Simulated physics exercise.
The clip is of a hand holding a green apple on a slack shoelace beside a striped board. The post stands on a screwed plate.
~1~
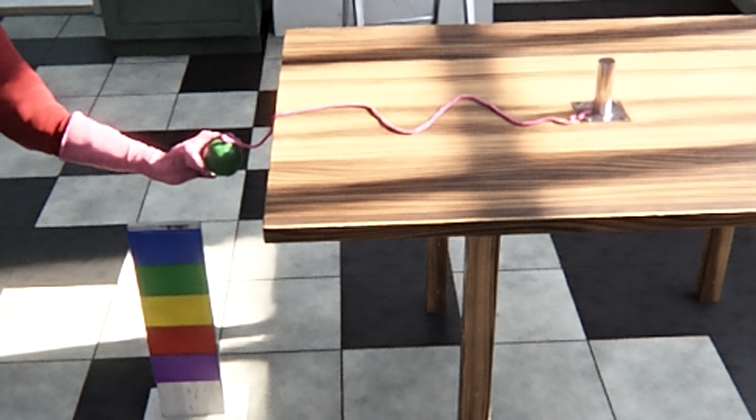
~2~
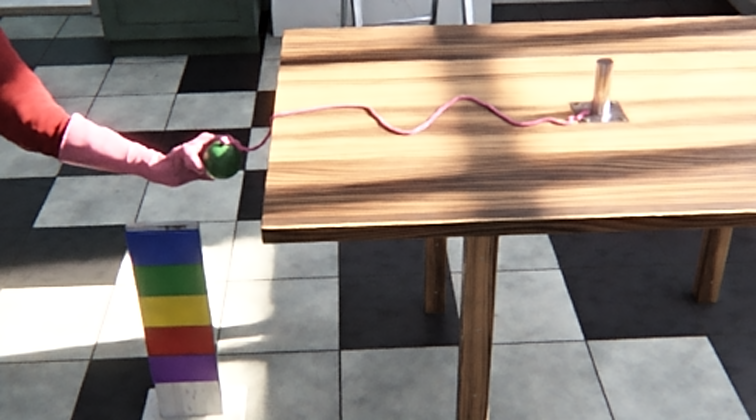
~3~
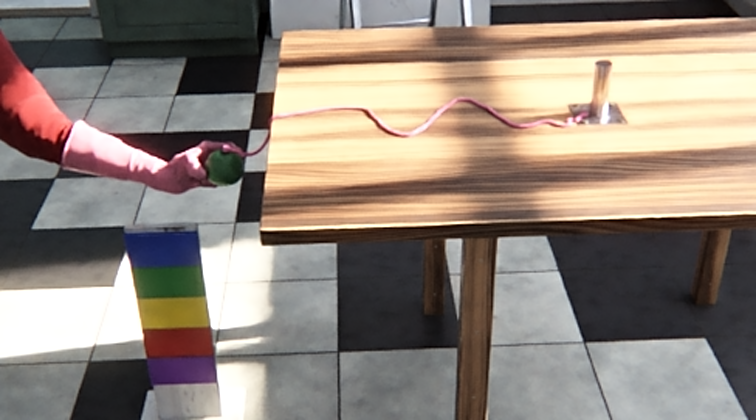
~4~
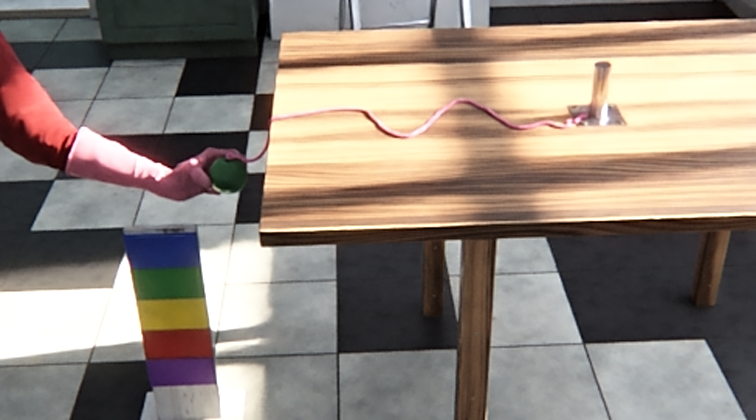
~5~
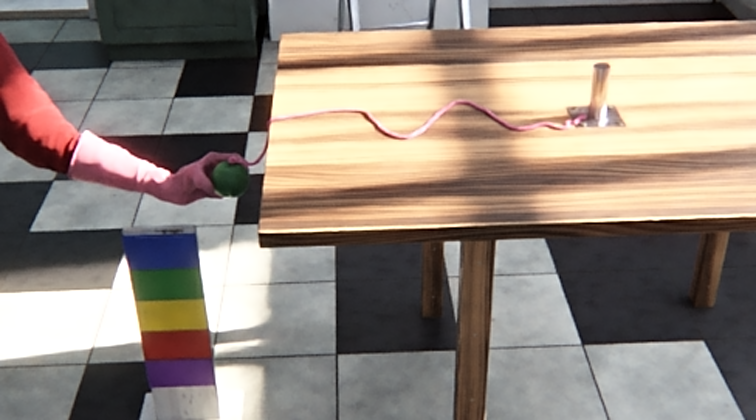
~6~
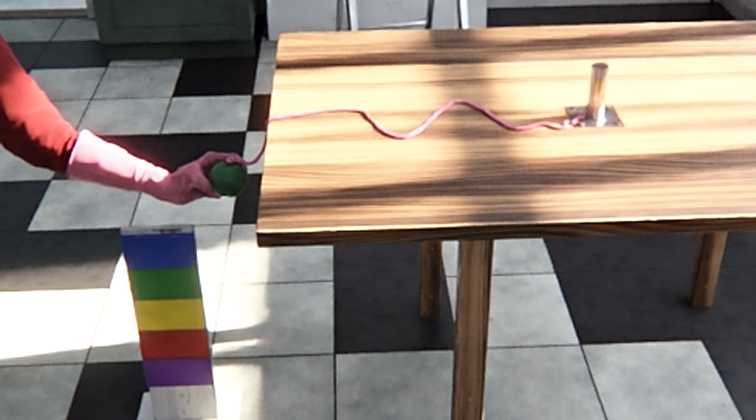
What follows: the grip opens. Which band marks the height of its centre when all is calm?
The yellow one.
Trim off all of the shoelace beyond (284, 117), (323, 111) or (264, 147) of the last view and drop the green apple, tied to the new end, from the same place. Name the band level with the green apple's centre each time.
It would be blue; no band; green.
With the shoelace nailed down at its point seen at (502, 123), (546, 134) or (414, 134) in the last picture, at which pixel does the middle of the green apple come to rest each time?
The places are (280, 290), (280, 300) and (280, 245).
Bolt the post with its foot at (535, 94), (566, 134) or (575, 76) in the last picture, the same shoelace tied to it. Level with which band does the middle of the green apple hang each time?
Taking them in turn: Red; red; yellow.
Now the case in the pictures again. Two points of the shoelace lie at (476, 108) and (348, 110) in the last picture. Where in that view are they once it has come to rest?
They go to (431, 120) and to (271, 174).
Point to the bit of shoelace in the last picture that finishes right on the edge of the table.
It lies at about (377, 124).
Early on, apple near (304, 309); level with yellow.
Midway, apple near (271, 314); level with yellow.
Finally, apple near (282, 314); level with yellow. The shoelace holds its middle at yellow.
